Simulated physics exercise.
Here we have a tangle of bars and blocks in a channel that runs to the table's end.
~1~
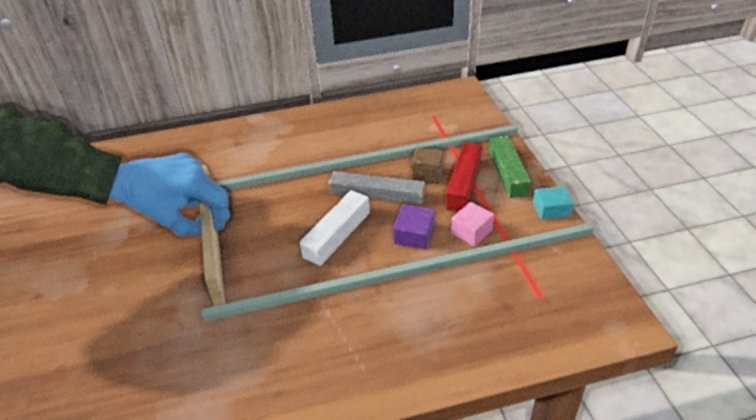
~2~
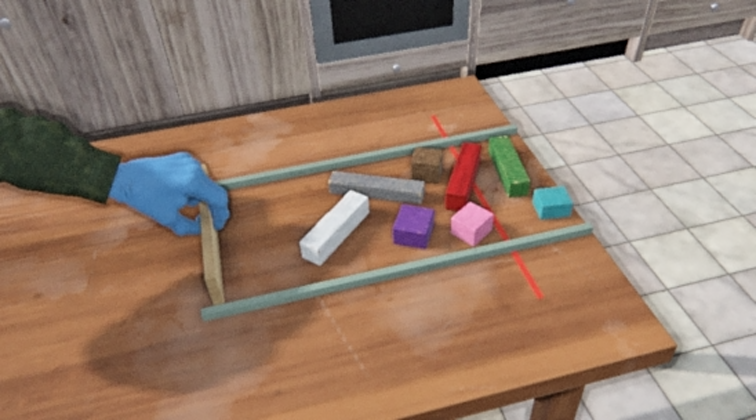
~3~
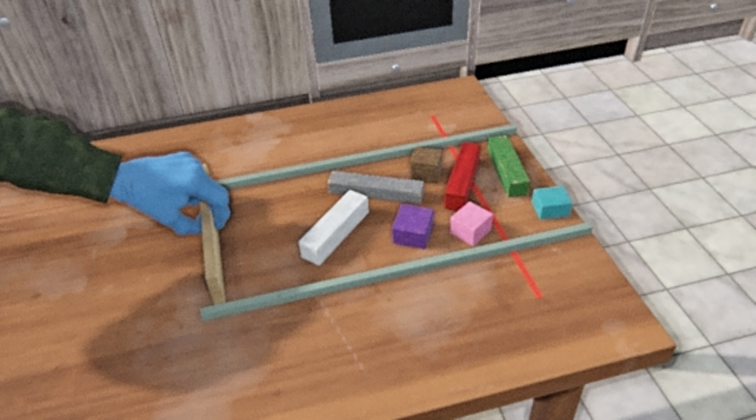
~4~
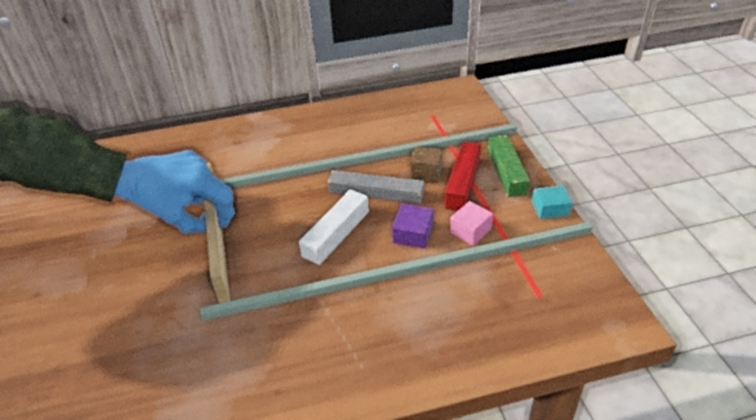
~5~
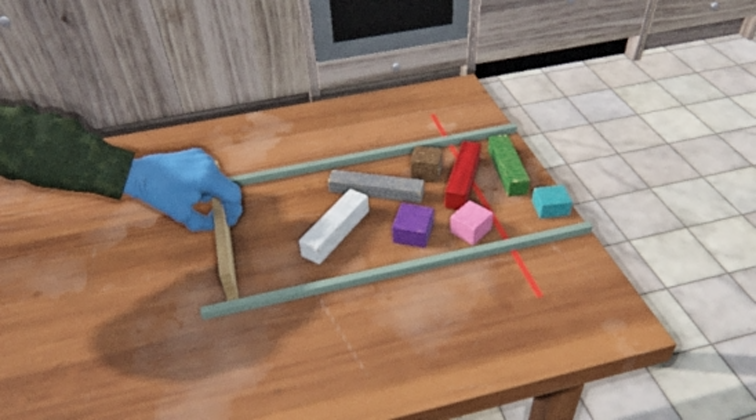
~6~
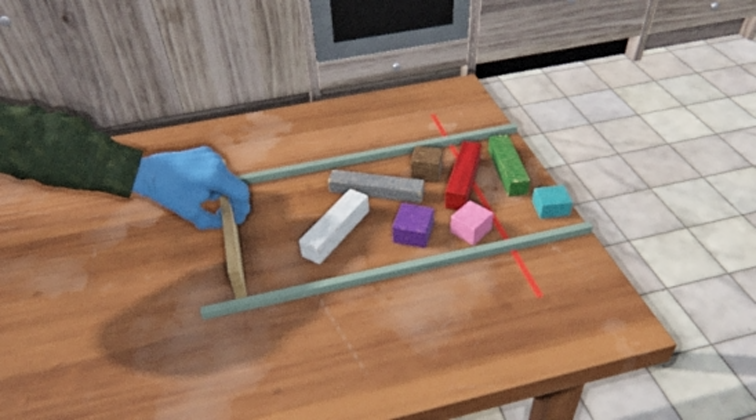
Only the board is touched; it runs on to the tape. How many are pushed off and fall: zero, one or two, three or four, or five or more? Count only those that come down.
The number that fall off is one or two.
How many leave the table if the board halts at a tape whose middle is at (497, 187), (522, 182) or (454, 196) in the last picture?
It would be 4, 7 and 0.
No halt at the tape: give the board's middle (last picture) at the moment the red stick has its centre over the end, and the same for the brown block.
For the red stick at (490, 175), for the brown block at (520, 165).
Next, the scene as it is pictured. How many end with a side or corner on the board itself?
In contact: 2.
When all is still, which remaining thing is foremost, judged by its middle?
That is the green bar.
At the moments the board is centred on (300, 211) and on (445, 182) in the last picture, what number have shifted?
At the one place 1, at the other 8.
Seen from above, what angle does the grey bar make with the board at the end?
Near 35 degrees.
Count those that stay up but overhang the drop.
That would be 3.
A little later, none off yet; turquoise block at rest near (552, 202); green bar at rest near (508, 164); red stick at rest near (464, 175).
Next, none off yet; turquoise block at rest near (552, 202); green bar at rest near (508, 164); red stick shifted a little near (485, 176).
When it is over, the number that fall off is one or two; down, turquoise block.
